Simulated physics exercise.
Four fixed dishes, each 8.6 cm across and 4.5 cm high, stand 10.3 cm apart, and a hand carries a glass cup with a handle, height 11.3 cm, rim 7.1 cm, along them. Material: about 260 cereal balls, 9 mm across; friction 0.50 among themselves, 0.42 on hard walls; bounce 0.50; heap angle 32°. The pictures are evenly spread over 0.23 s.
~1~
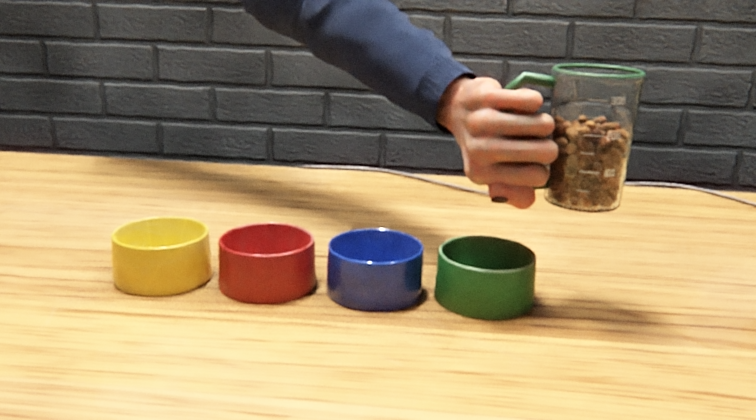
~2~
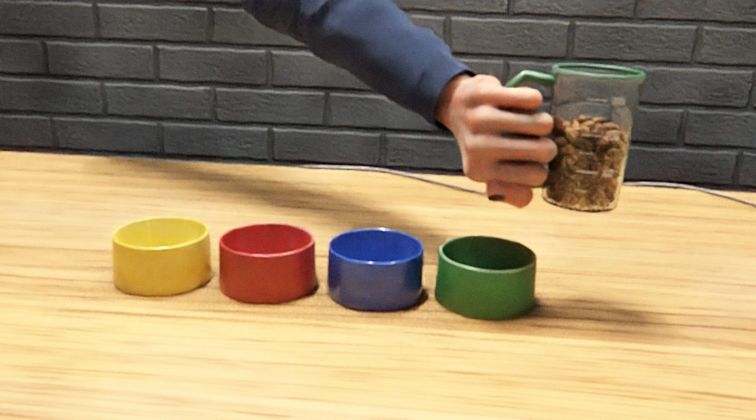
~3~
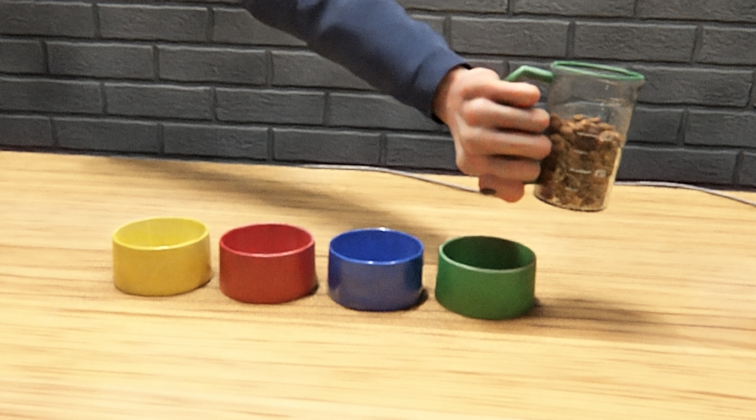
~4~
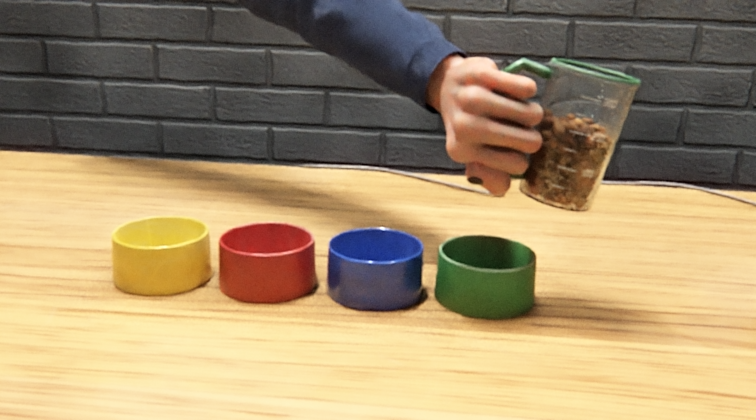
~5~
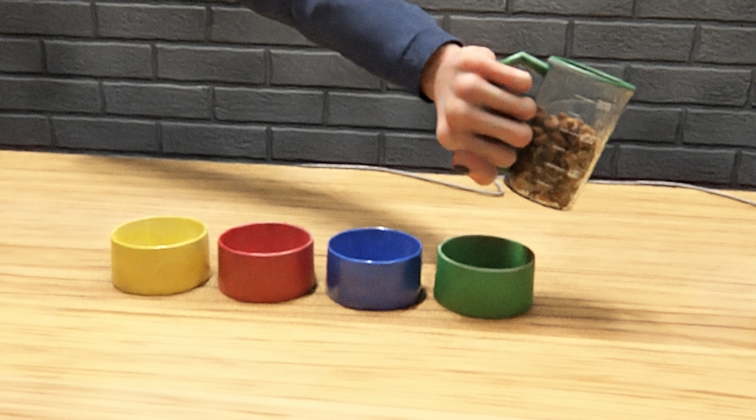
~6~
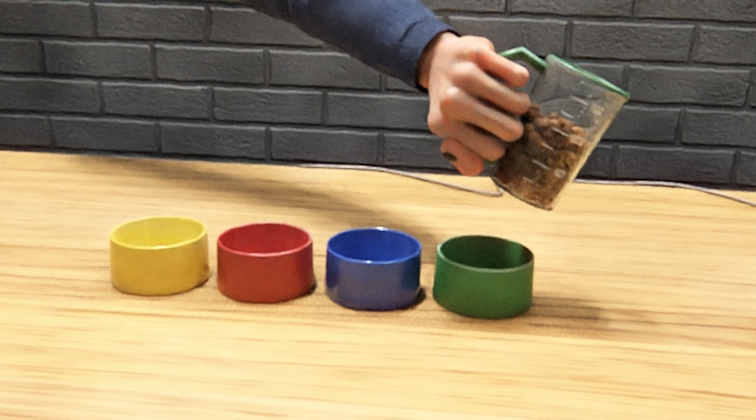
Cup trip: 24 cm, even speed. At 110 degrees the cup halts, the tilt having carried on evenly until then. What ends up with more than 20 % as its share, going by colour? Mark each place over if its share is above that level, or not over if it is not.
Red: Not over, blue: Over, green: Over, yellow: Not over, counter: Not over.
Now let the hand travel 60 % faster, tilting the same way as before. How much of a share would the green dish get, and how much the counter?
Result - green dish: 0; counter: 0.
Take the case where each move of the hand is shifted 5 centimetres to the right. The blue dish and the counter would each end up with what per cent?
Blue 0; counter 30.
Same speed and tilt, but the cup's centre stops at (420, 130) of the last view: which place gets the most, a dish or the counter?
The largest share goes to green.
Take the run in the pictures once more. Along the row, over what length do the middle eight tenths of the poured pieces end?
It spans roughly 12 centimetres along the row.
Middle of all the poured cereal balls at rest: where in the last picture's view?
Approximately (424, 278) in the last view.
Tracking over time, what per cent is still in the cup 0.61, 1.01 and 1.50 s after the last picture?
Roughly 100, then 50, then 20.
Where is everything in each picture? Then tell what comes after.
In the first picture, cup at (590, 138), tilt 0 degrees, lip at (642, 73), moved 0.0 cm; middle of the pieces at (591, 157); green dish at (487, 253); blue dish at (376, 246); red dish at (267, 239); yellow dish at (161, 232).
In the second picture, cup at (588, 138), tilt 1 degrees, lip at (642, 74), moved 0.2 cm; middle of the pieces at (589, 157).
In the third picture, cup at (583, 137), tilt 5 degrees, lip at (640, 77), moved 0.6 cm; middle of the pieces at (582, 156).
In the fourth picture, cup at (574, 136), tilt 11 degrees, lip at (637, 82), moved 1.3 cm; middle of the pieces at (571, 155).
In the fifth picture, cup at (564, 135), tilt 17 degrees, lip at (632, 88), moved 2.1 cm; middle of the pieces at (559, 154).
In the sixth picture, cup at (554, 135), tilt 24 degrees, lip at (626, 95), moved 2.9 cm; middle of the pieces at (547, 154); green dish at (486, 252); blue dish at (374, 245); red dish at (265, 238); yellow dish at (159, 232).
Then, 0.61 s after the last picture, tilt 107 degrees; cup holds 100 %.
Then, 1.01 s after the last picture, tilt 110 degrees; cup holds 50 %, green 40 %.
Then, 1.50 s after the last picture, tilt 110 degrees; cup holds 20 %, blue 25 %, green 45 %.
In the end, red 0 %, blue 45 %, green 45 %, yellow 0 %, counter 10 %.
